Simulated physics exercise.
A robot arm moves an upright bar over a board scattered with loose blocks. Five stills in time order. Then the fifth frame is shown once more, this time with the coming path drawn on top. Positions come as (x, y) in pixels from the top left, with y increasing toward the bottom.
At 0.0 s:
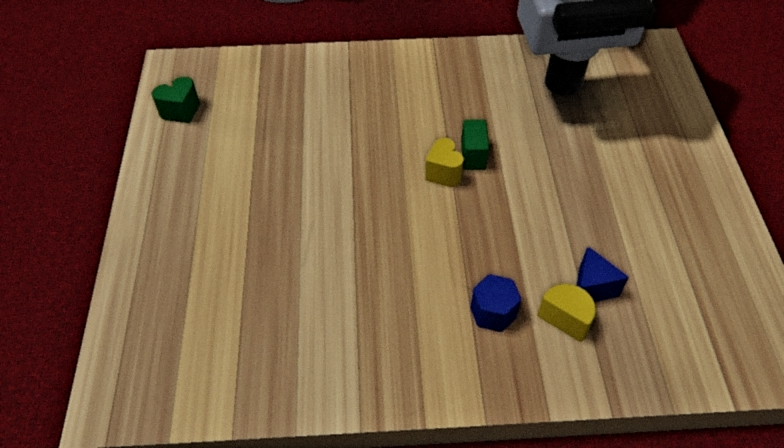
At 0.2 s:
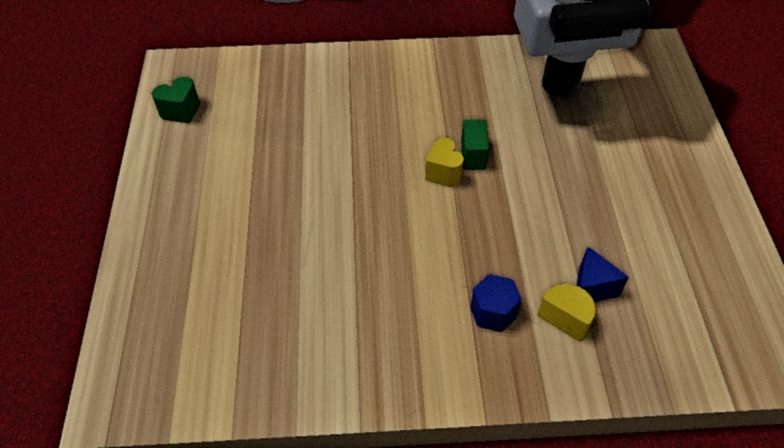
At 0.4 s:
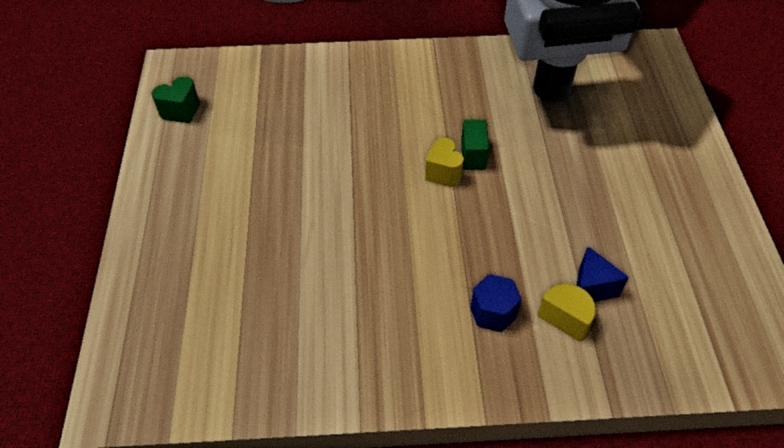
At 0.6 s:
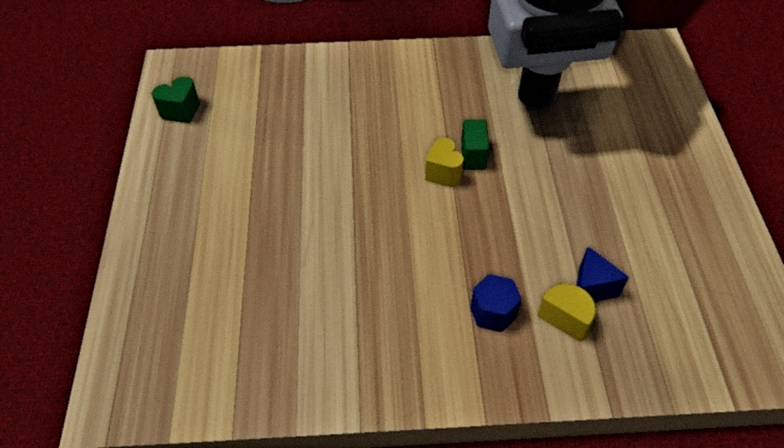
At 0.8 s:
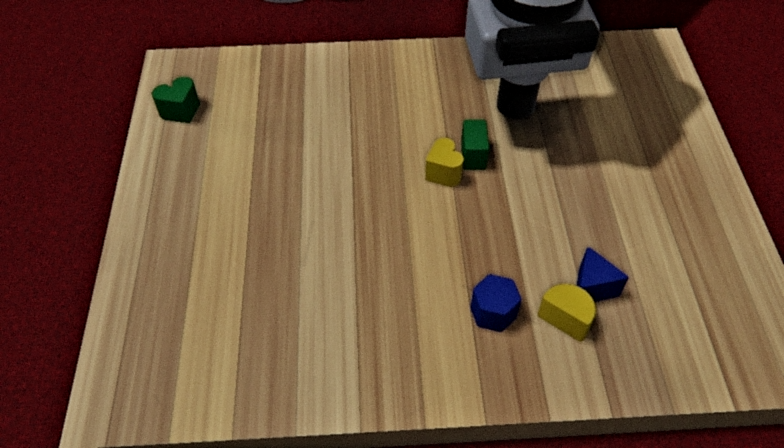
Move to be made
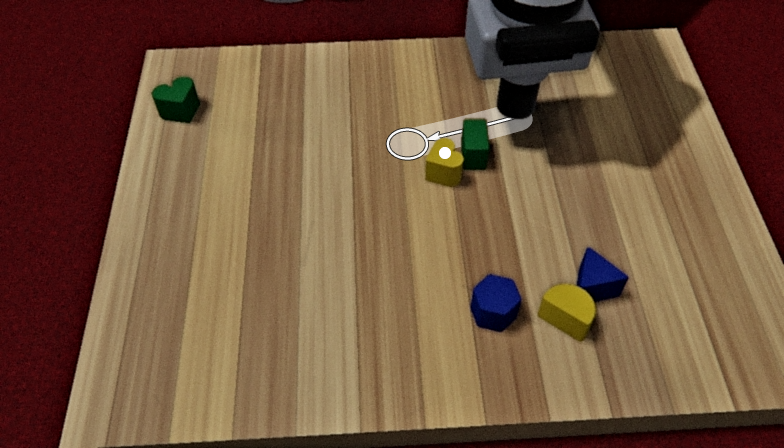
Robot arm with a dark upright bar sliding slowly left and slightly down over a wooden board, the scattered coloured blocks staying still.
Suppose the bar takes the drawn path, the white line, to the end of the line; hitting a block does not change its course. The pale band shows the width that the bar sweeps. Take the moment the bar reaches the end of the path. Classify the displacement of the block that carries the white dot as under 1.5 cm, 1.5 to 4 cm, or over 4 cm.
Verdict: Less than 1.5 cm.
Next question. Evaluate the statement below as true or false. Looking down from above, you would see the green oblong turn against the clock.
The statement is true.
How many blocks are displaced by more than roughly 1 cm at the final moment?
That's one.
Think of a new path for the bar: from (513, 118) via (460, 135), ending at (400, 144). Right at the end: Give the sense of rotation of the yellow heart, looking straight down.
Overhead view: Anti-clockwise.
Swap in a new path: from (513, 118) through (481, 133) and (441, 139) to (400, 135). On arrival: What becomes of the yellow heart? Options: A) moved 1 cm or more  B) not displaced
Choice A: Moved 1 cm or more.
Drawn move, in a line from (513, 118) to (407, 144); the dot is on the yellow heart.
What follows on the original path. One third of the way, bar (480, 115); green oblong (474, 135).
Two thirds of the way, bar (444, 124); yellow heart (442, 155); green oblong (466, 143), turned 45° anticlockwise.
At the end, bar (408, 132); yellow heart (442, 155); green oblong (466, 143), turned 45° anticlockwise.
